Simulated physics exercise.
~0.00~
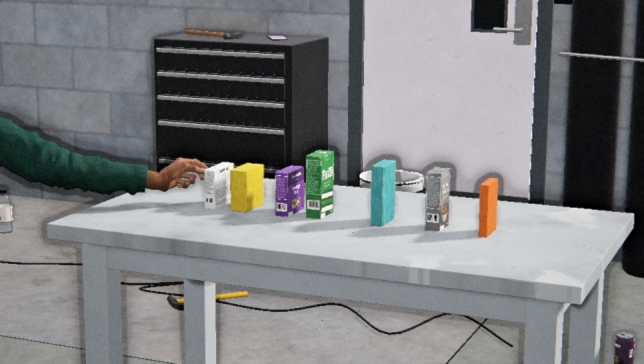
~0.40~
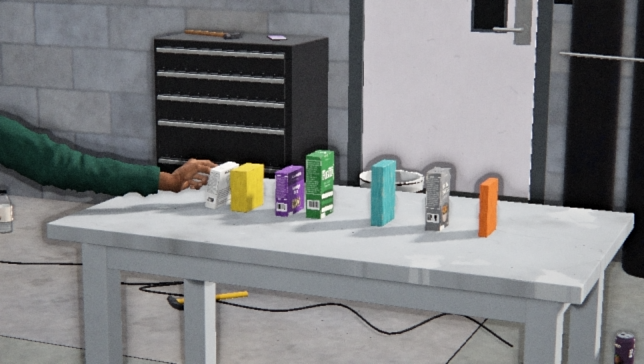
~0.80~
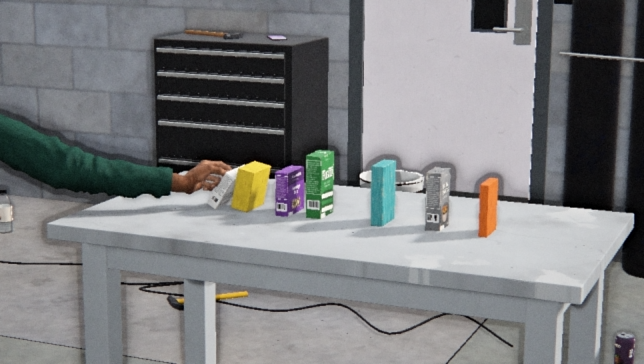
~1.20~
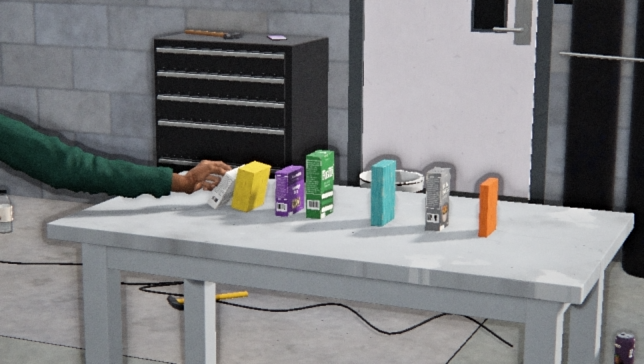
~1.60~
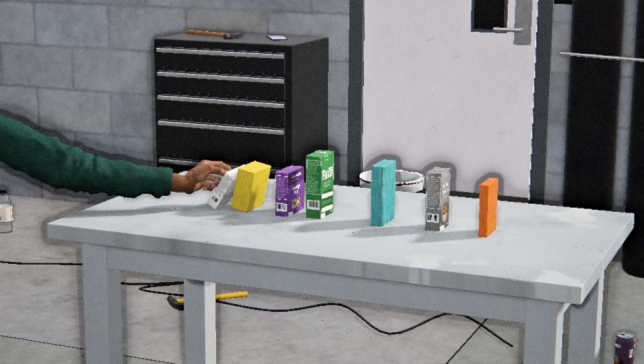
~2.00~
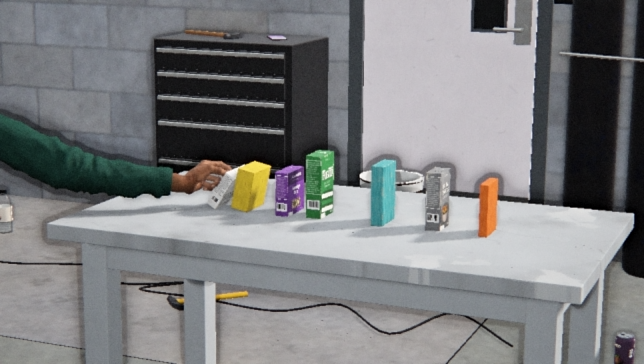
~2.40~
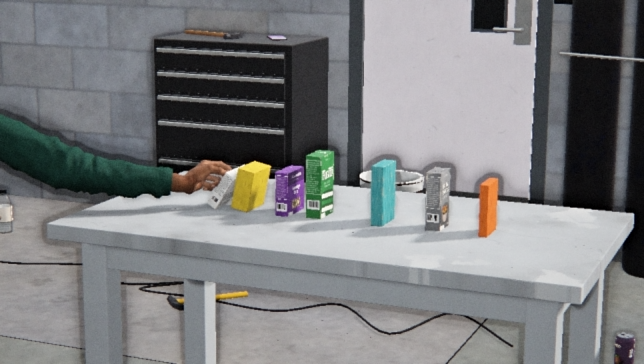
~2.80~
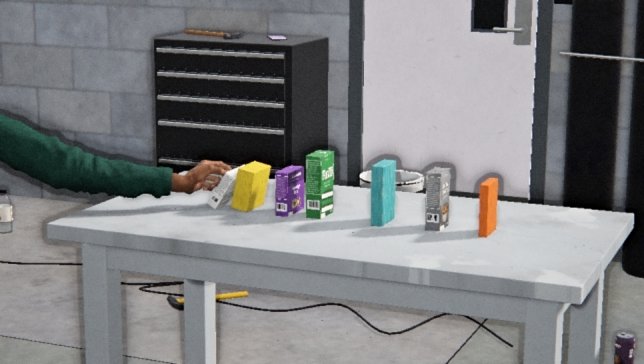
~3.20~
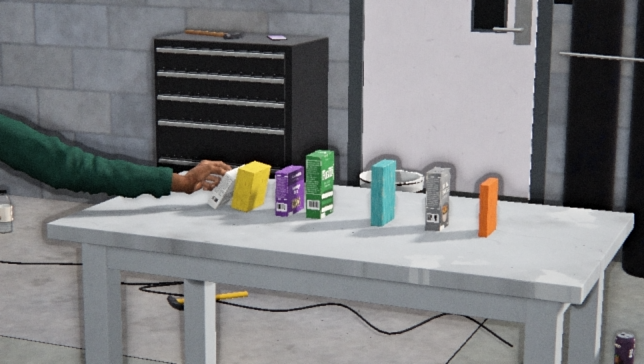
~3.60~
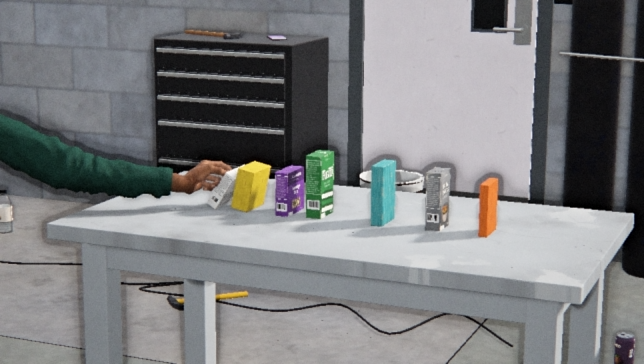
The clip shows a hand reaching in from the left and tipping a white packet rightward against a yellow board, which tilts slightly and stays leaning. The hand remains at the packet, while the purple, green, turquoise, grey and orange items stand upright on the table.
